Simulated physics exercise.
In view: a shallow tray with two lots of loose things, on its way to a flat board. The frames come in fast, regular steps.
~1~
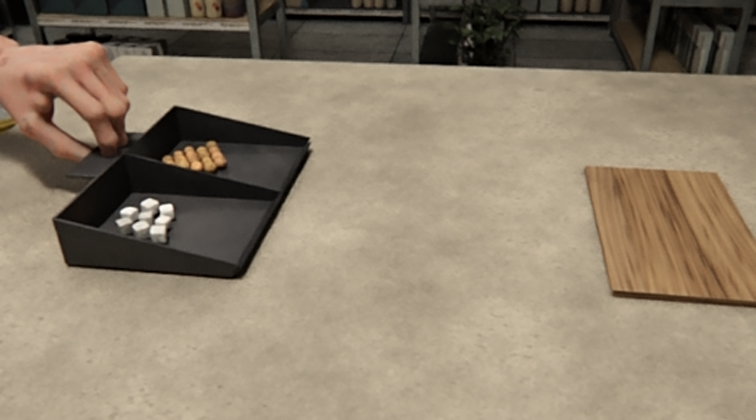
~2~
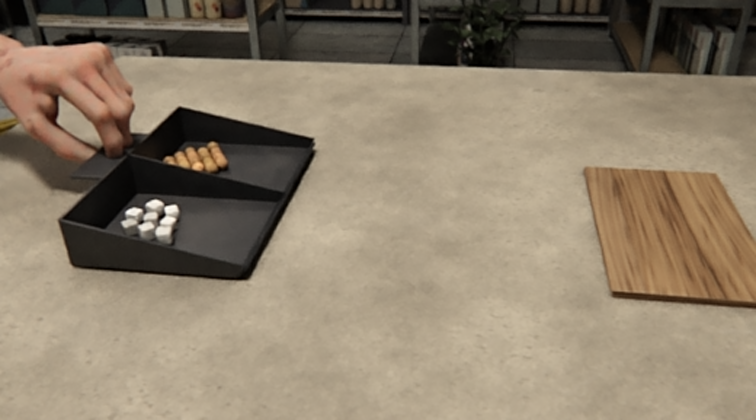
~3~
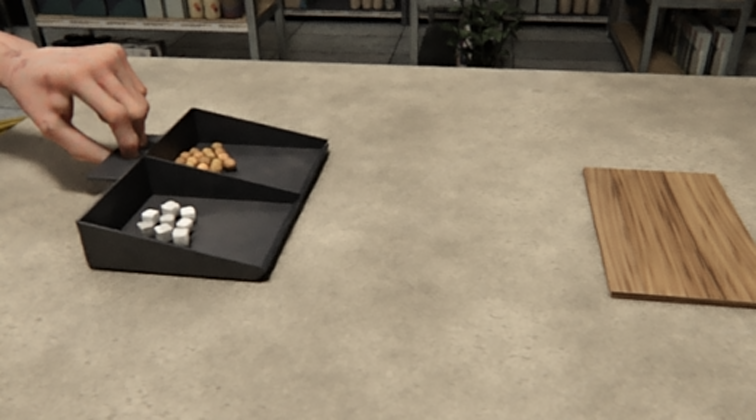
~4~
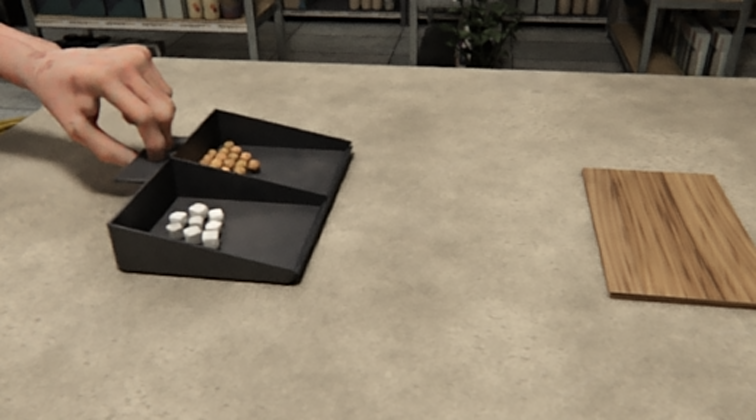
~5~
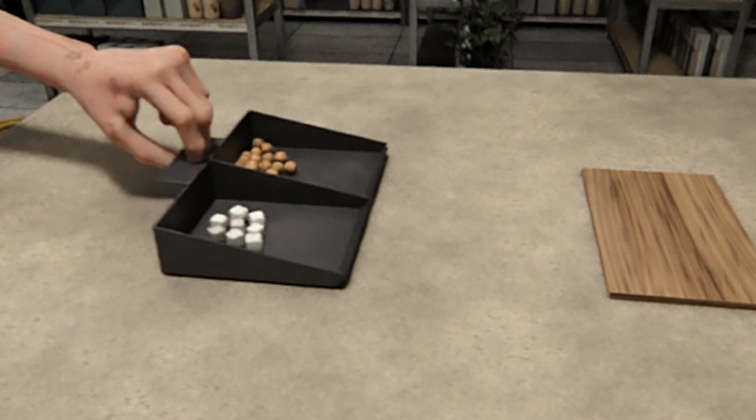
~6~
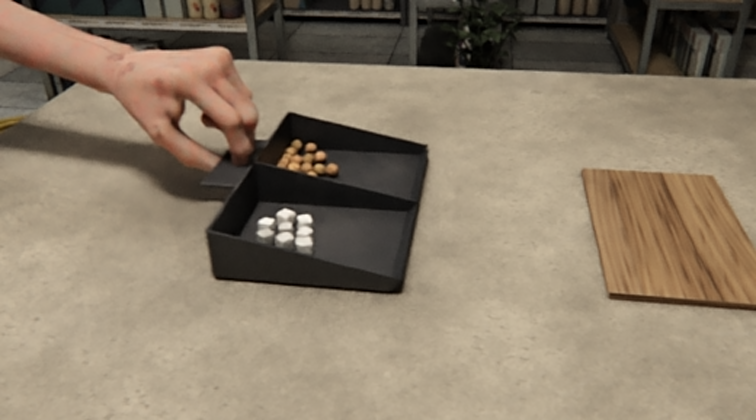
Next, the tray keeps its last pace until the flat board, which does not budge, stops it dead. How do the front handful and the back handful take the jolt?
The front handful is held by the rim and the back handful partly spills out.
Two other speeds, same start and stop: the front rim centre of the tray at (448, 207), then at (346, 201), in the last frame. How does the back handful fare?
In the first try it loses pieces over the front; in the second it keeps within its part.
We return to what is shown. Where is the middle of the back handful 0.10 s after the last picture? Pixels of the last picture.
Close to (383, 174).
Then, 0.10 s on from there, tray still sliding, front rim near (504, 211); front handful all inside; back handful all inside.
Then, 0.30 s on from there, tray stopped at the flat board; front handful all inside, moved towards the front rim; back handful all inside, moved towards the front rim.
Then, 0.51 s on from there, tray stopped at the flat board; front handful all inside, moved towards the front rim; back handful near half out of the tray.
In the end, tray stopped at the flat board; front handful all inside, moved towards the front rim; back handful near half out of the tray.
